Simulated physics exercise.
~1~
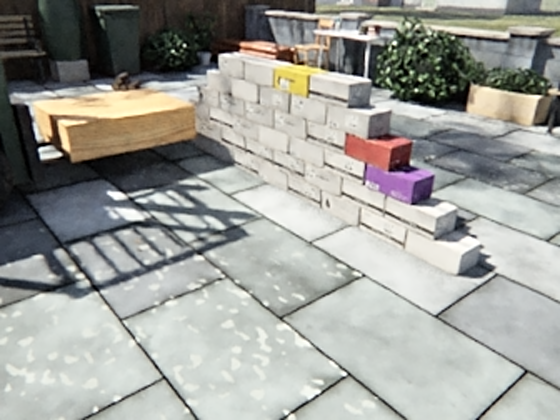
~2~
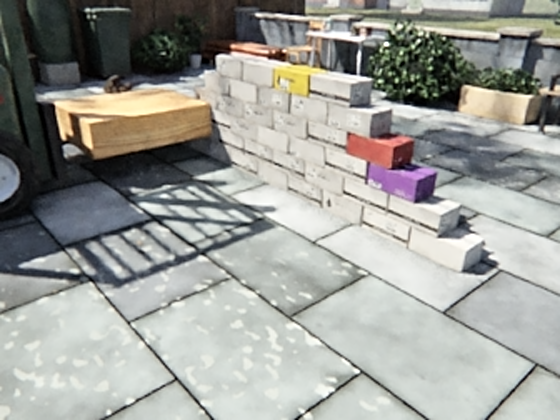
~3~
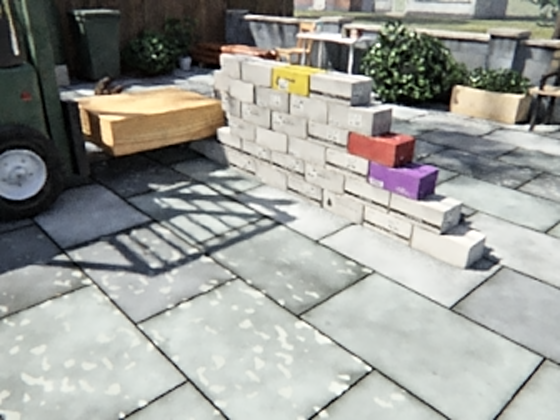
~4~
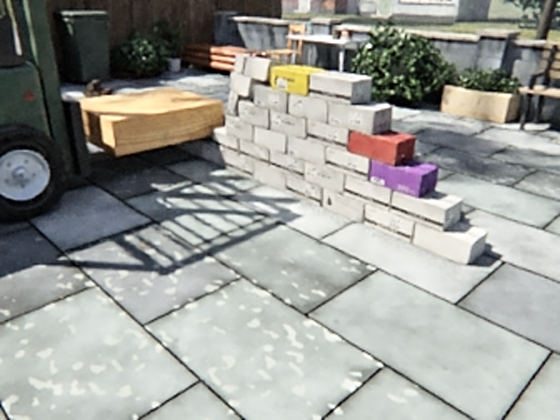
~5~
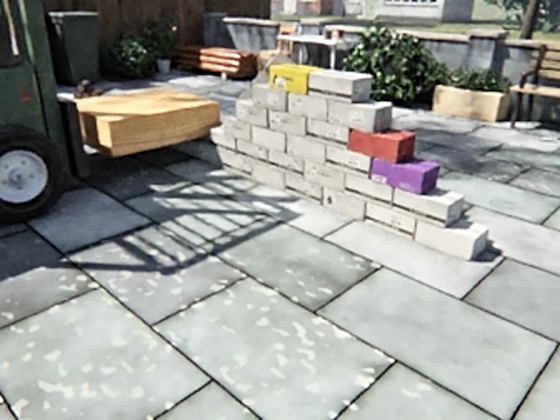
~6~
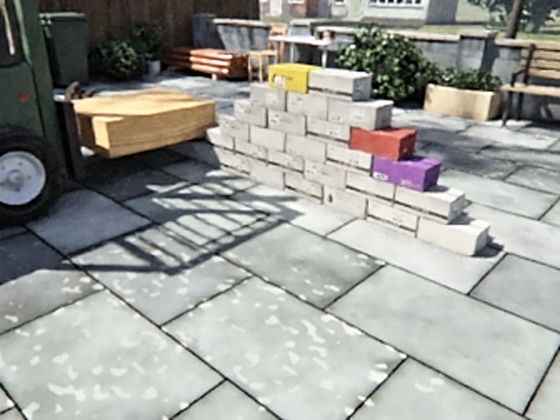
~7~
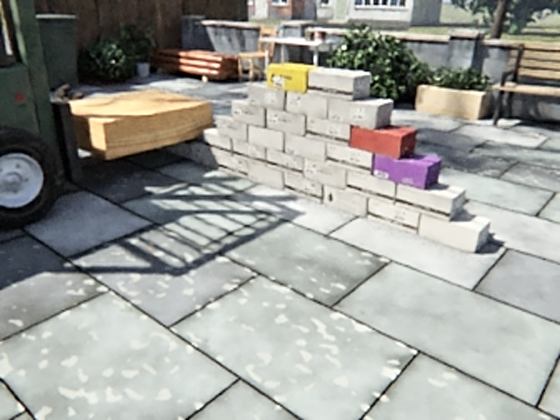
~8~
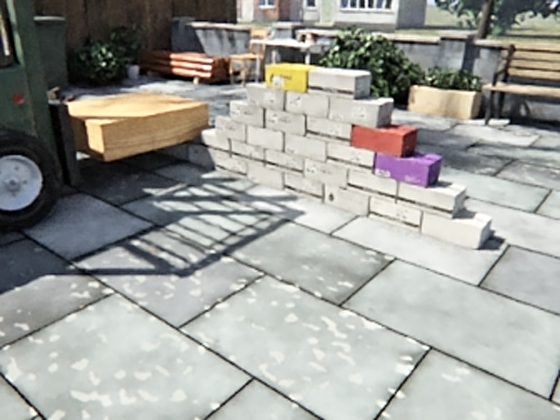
Green forklift pushing a wooden block into a stepped brick wall, knocking bricks away while yellow, red and purple ones stay put.
